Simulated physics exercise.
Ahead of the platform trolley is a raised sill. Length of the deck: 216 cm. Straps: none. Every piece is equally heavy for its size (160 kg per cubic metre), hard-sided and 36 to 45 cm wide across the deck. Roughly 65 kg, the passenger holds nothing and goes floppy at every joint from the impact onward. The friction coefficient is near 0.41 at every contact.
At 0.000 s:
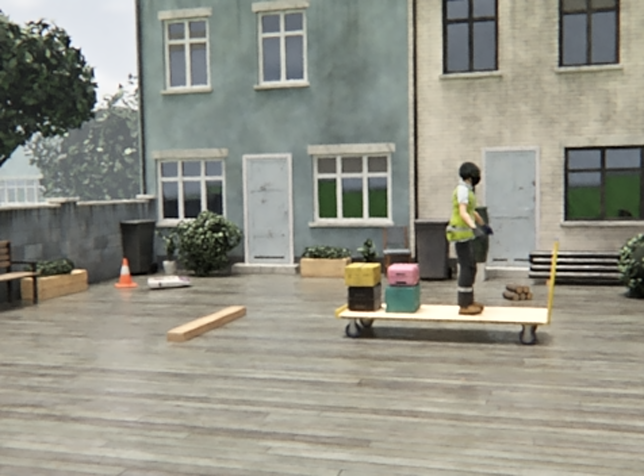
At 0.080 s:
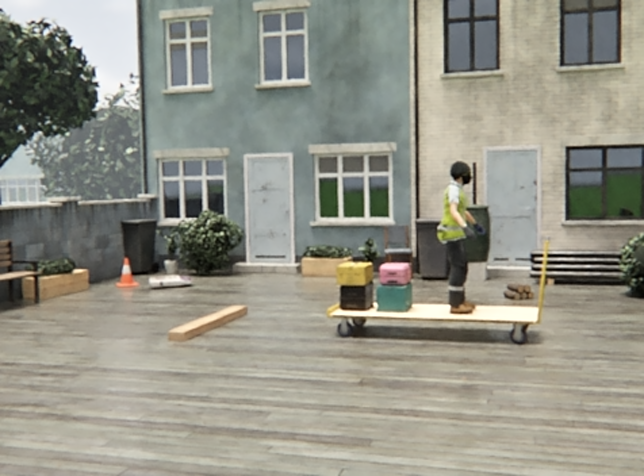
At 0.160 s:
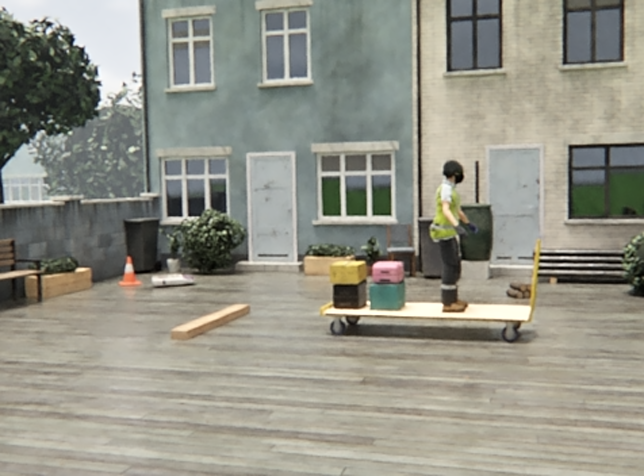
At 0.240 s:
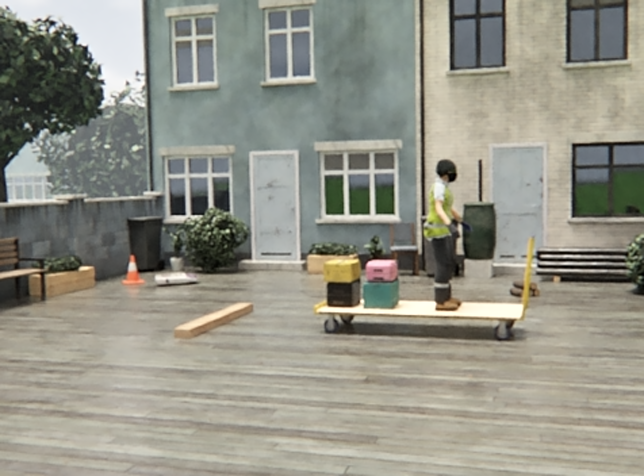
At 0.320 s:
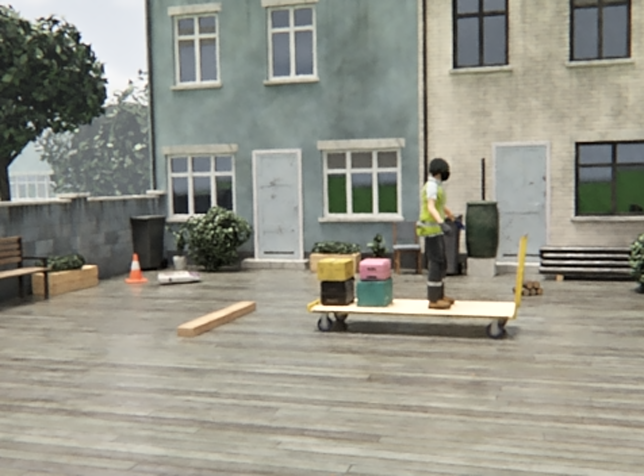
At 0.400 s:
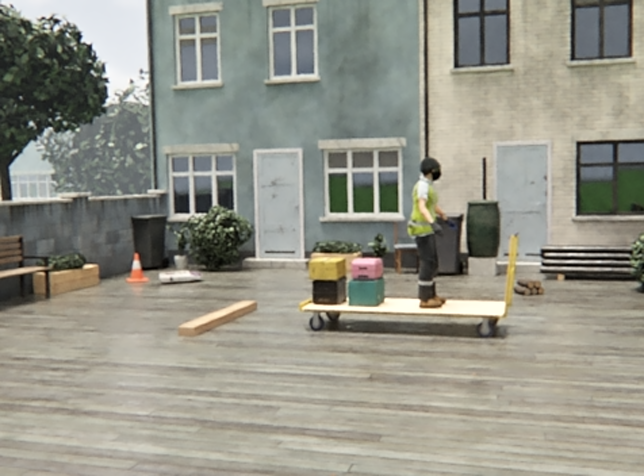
The video shows a worker in a yellow safety vest standing on a platform trolley behind stacked yellow, pink, black and green boxes as it rolls slowly left across a wooden deck, past two houses, toward a low wooden beam.
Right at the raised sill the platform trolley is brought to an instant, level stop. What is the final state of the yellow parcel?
Departs.
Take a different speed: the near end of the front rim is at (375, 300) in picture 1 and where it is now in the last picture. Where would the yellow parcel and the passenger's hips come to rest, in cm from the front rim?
With that change, yellow would rest 90 cm beyond the front rim and the hips 20 cm back from it.
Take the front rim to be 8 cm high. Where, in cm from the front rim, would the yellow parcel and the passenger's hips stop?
Yellow 40 past, hips 60 behind.
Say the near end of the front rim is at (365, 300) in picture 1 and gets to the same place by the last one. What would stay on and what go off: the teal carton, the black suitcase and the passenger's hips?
Result: Teal safe; black safe; hips safe.
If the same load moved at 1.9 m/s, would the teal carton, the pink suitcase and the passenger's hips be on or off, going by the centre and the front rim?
With that change: Teal staying, pink going, hips staying.
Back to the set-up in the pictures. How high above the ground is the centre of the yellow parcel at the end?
About 15 cm.
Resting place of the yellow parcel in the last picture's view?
Roughly at (205, 307).
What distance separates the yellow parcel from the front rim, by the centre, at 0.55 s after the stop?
Past the rim by about 20 cm.
Impact comes at 1.24 s.
After 1.79 s the yellow parcel is 22 cm past the rim, tilted 90°, near (204, 302) in the last picture's view.
After 2.24 s the yellow parcel is 22 cm past the rim, tilted 90°, near (205, 307) in the last picture's view.
At rest, 2.8 s, past the rim, yellow parcel and pink suitcase; behind it, teal carton, black suitcase and the passenger's hips.
